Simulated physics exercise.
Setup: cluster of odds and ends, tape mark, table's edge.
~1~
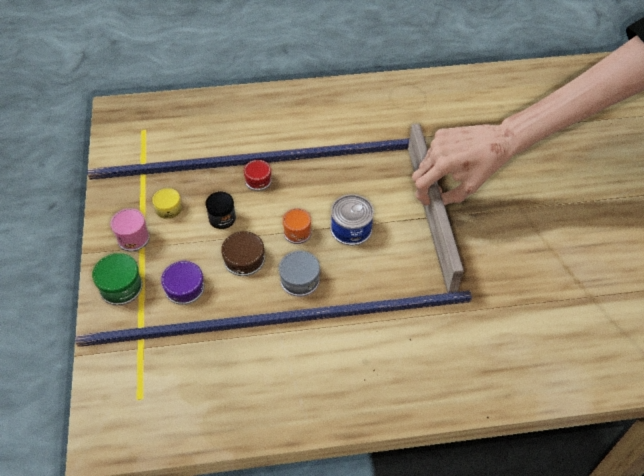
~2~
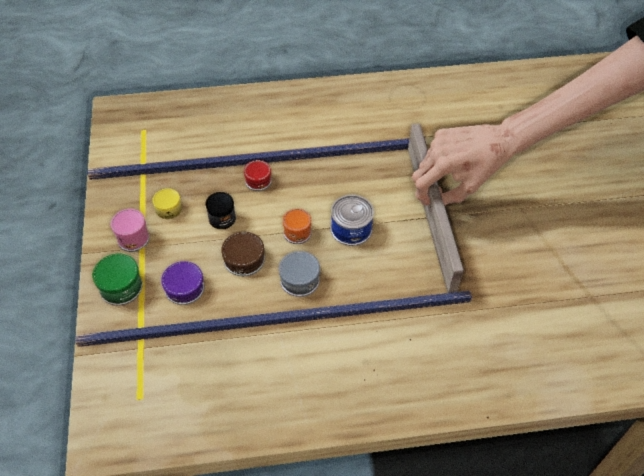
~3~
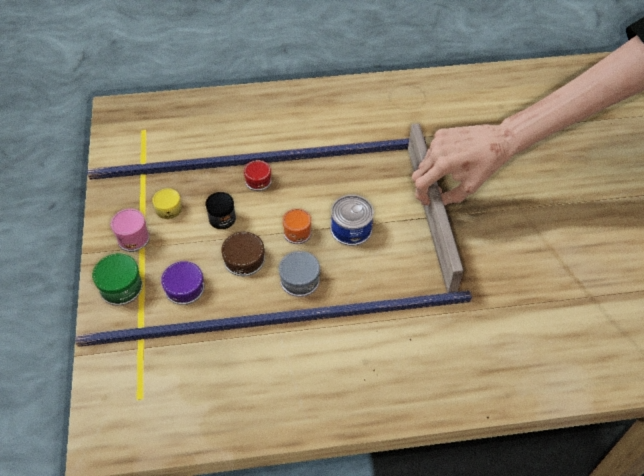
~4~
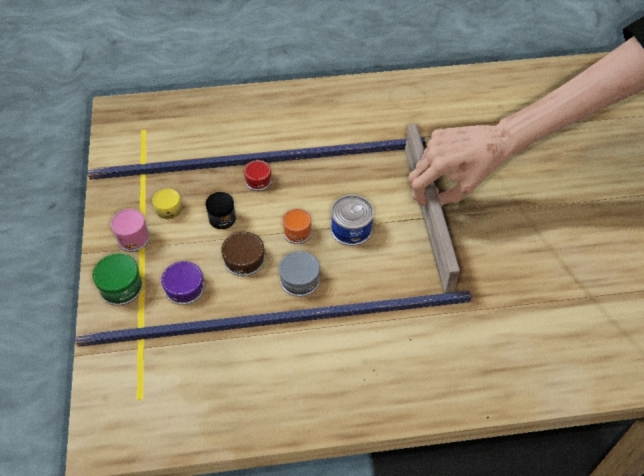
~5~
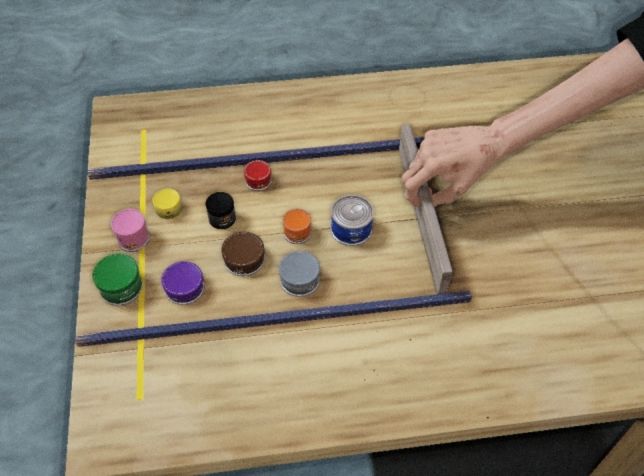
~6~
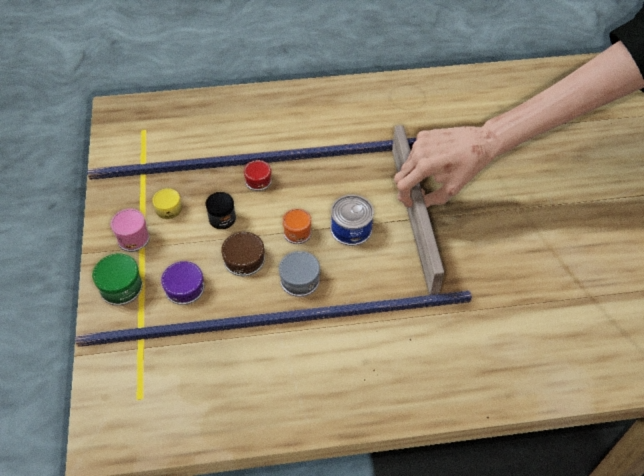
A hand held a flat board upright between two blue rods, barely moving at first, then slid it slightly left toward a scattered group of colorful little tins and tubs, which stayed still.
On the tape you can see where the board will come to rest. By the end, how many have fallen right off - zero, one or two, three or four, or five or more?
From what happens, the ones that come off the end make one or two in total.
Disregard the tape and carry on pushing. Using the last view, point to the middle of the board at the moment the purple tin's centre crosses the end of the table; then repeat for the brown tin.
The middle would be close to (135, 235) and then close to (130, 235).
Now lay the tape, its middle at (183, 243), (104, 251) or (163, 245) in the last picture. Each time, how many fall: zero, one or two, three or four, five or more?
Taking the places one by one, it comes to zero; five or over; one or two.
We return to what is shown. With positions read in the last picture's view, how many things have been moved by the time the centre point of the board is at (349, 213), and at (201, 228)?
I get 2 at the one place and 10 at the other.
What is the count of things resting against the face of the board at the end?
The count comes out at 4.
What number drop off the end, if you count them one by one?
2.
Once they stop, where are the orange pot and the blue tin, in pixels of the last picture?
The orange pot comes to rest close to (97, 224), while the blue tin rests close to (119, 241).
A little later, none off yet; green tin at rest near (118, 280); pink tin at rest near (131, 231); yellow tub at rest near (168, 204).
When it is over, the number that fall off is one or two; down, pink tin and green tin.
